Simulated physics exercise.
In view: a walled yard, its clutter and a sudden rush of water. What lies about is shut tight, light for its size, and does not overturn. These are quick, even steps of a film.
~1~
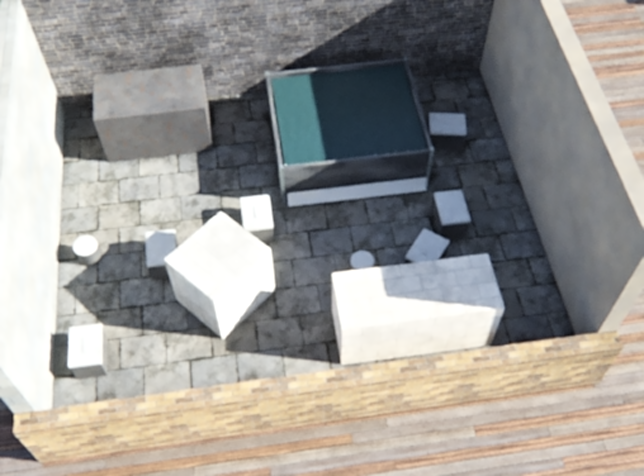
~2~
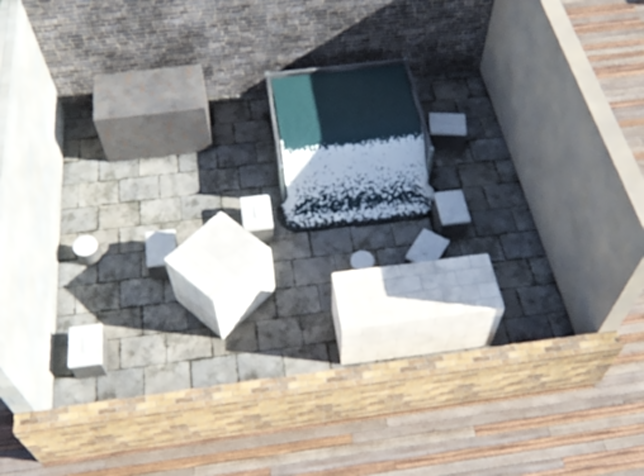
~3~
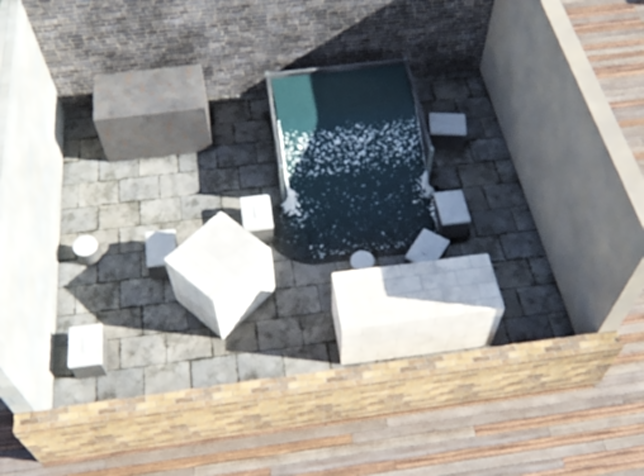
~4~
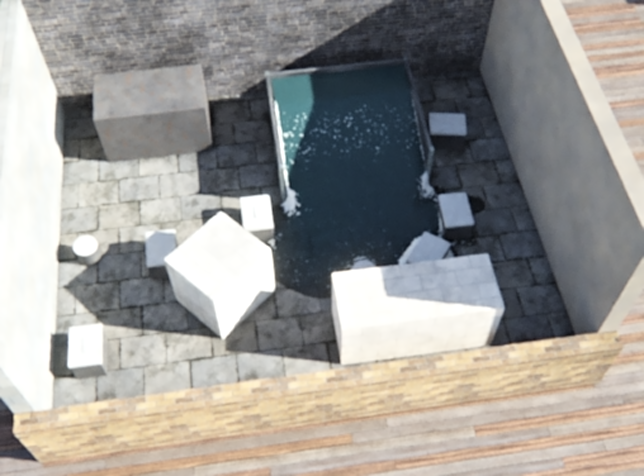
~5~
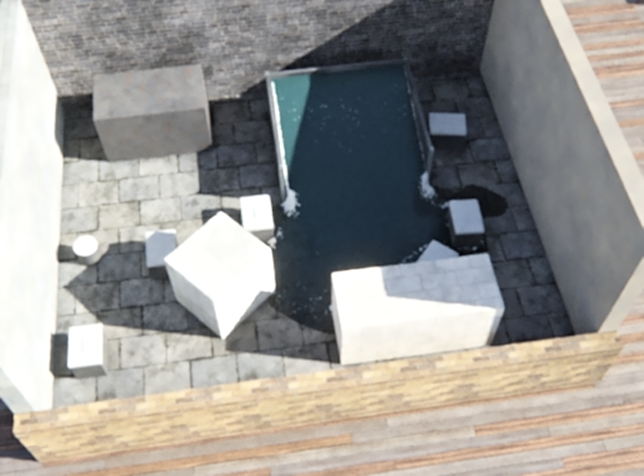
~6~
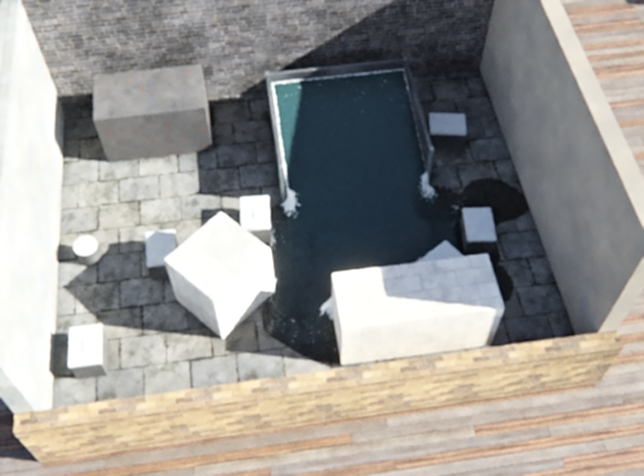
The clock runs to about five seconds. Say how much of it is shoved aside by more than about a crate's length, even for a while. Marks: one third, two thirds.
That comes to two thirds or above.
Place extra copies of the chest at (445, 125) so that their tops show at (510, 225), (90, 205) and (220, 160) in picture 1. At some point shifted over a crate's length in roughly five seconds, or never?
One after the other: Shifted that much, that far or more, not that far.
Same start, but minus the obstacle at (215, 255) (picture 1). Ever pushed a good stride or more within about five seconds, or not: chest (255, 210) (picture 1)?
Verdict: Never so far.
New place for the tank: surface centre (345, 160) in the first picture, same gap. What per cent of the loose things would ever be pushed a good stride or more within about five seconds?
About 90 per cent.
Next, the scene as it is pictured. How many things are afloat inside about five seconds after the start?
It comes to 6.
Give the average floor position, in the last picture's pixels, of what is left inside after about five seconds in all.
Close to (273, 221).
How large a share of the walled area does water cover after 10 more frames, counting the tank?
Roughly 50 per cent.
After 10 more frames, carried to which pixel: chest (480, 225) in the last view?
Roughly at (551, 252).
A moment on, 2 of 8 are well off their spots; 2 afloat.
Next, 3 of 8 are well off their spots; 3 afloat.
Later, 5 of 8 are well off their spots; 3 afloat.
In the end, 7 of 8 are well off their spots, and 7 have been at some point; 6 afloat.
